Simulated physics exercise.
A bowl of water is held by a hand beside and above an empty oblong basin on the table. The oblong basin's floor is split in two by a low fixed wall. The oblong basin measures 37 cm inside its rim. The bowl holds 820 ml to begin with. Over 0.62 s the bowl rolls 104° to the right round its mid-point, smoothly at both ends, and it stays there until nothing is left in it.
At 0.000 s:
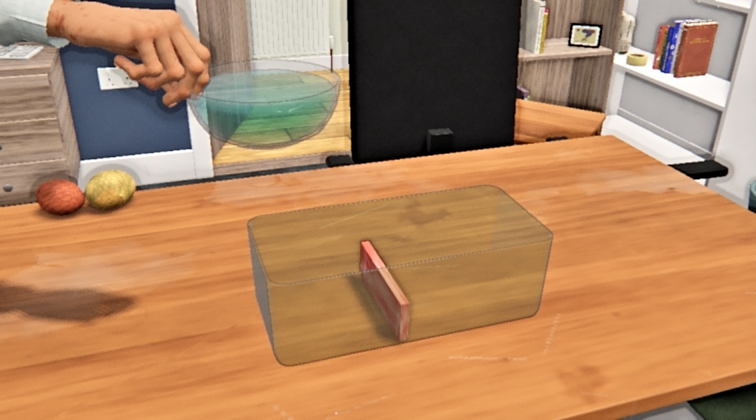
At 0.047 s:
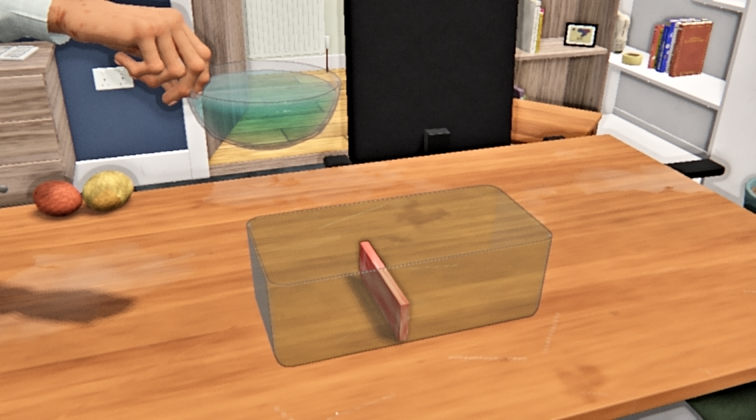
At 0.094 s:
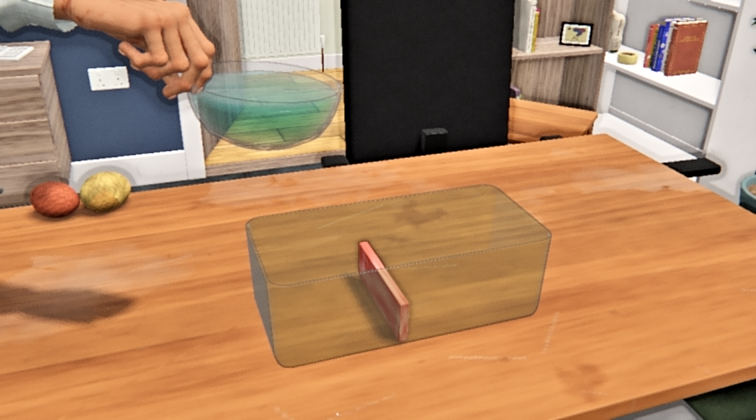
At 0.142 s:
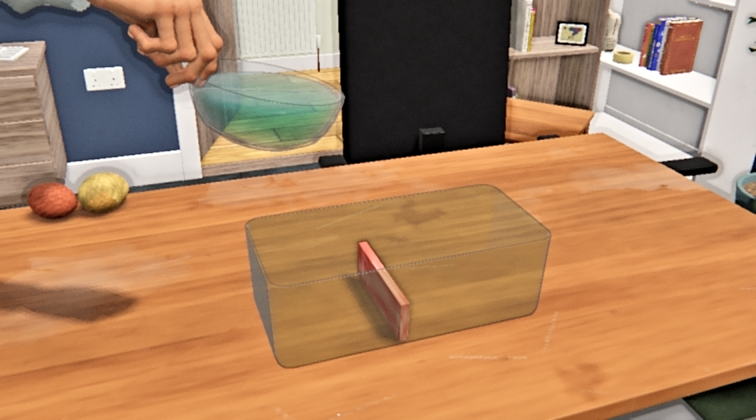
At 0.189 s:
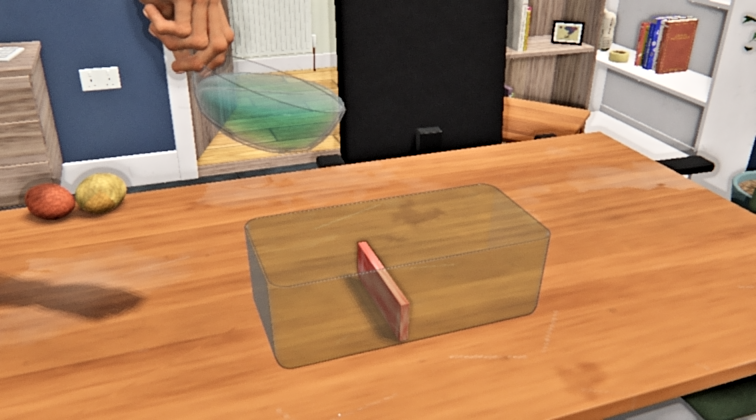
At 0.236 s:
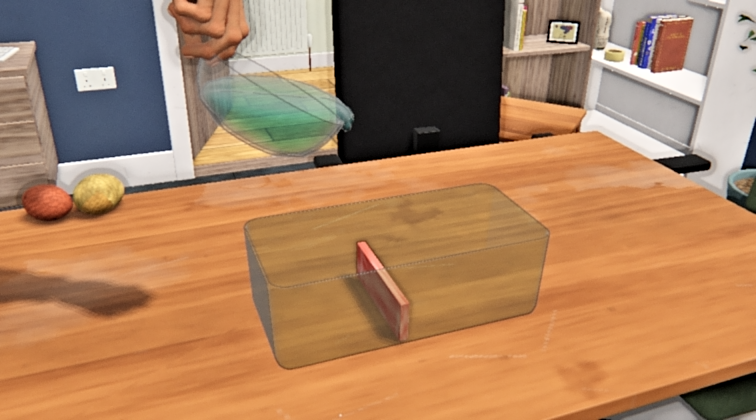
At the start, a hand holds a clear bowl of blue-green water level above a wooden table, beside an empty see-through oblong basin with a small red wall inside. The hand then turns the bowl steadily to the right, and its right rim dips until a little water slips over the edge.
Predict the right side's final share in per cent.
The right side finishes with roughly 51 per cent.
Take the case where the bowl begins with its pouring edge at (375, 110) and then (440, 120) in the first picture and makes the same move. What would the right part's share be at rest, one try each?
About 80 %, then about 90 %.
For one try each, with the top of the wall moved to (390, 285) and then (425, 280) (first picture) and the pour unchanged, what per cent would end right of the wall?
Try 1: 50 %; try 2: 25 %.
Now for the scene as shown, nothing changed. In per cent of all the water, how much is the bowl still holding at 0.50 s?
Roughly 8 %.
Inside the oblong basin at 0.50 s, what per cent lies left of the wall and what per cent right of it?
10 per cent left and 32 right, roughly.
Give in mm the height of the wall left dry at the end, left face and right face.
About 42 mm on the left, about 44 mm on the right.
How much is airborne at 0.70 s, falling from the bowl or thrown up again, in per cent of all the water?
Around 4 per cent of the liquid is in flight.
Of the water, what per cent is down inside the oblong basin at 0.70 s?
96 per cent, give or take a little.
Then, 0.50 s in, the tilt is 95° and 8 per cent is still to pour, 10 is left of the wall and 33 right of it.
Then, 0.70 s in, the tilt is 104° and 0 per cent is still to pour, 44 is left of the wall and 52 right of it.
Then, 0.90 s in, the tilt is 104° and 0 per cent is still to pour, 46 is left of the wall and 51 right of it.
Then, 1.12 s in, the tilt is 104° and 0 per cent is still to pour, 46 is left of the wall and 51 right of it.
Finally, 46 per cent lies left of the wall, 51 right of it and 2 outside.
